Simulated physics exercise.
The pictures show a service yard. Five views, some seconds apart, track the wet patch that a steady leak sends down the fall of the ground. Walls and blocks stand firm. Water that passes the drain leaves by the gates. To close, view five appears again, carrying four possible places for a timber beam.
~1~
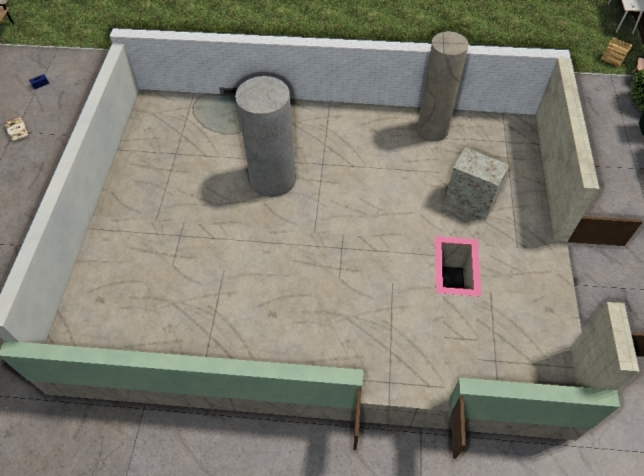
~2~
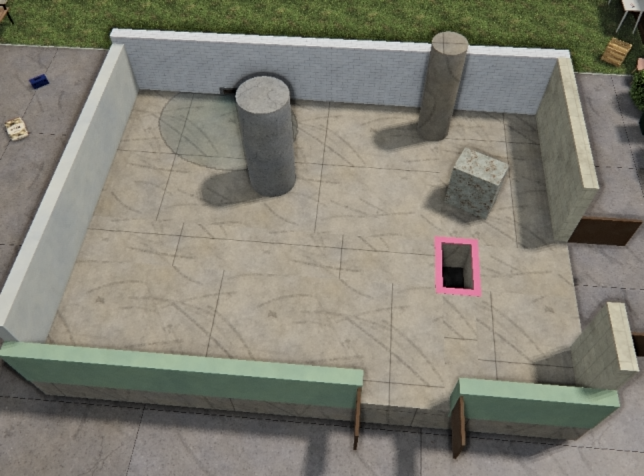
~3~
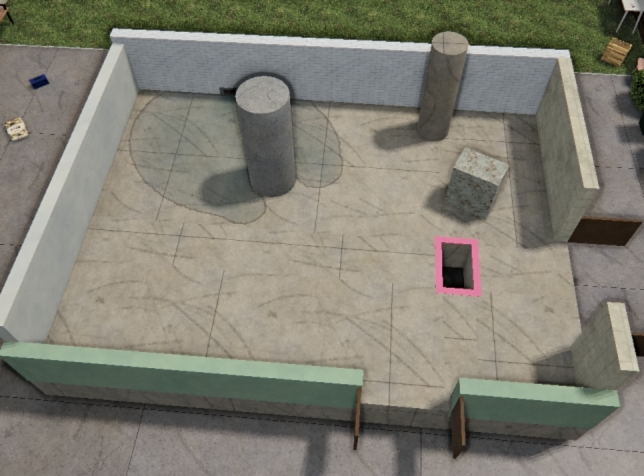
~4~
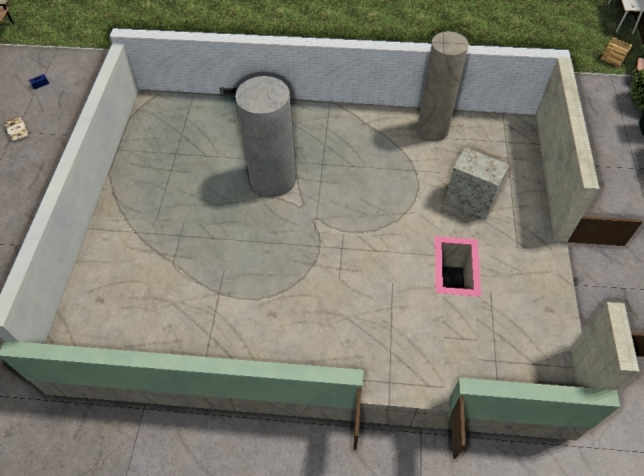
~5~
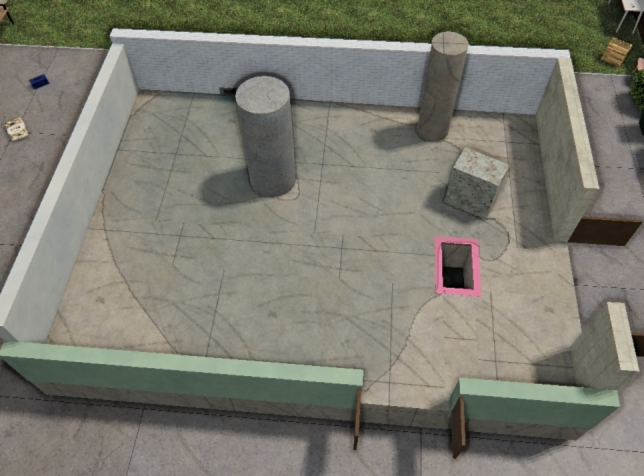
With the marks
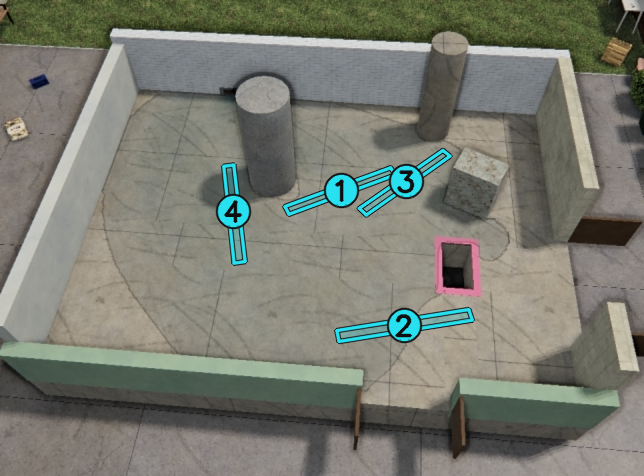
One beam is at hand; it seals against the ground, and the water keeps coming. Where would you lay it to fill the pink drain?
2 works best here.
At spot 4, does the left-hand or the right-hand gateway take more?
The right one.
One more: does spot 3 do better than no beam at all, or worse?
Worse.
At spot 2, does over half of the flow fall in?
No.
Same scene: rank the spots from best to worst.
The order is 2, 4, 1, 3.
On the marked copy, 1 from (286, 210) to (392, 171); 2 from (337, 336) to (470, 314); 3 from (362, 211) to (446, 153); 4 from (228, 165) to (239, 262).
Choosing 1, about 12 % of the stream runs into the pink drain, about 88 % out by the gates.
Choosing 2, about 35 % of the stream runs into the pink drain, about 65 % out by the gates.
Choosing 3, about 9 % of the stream runs into the pink drain, about 91 % out by the gates.
Choosing 4, about 18 % of the stream runs into the pink drain, about 82 % out by the gates.
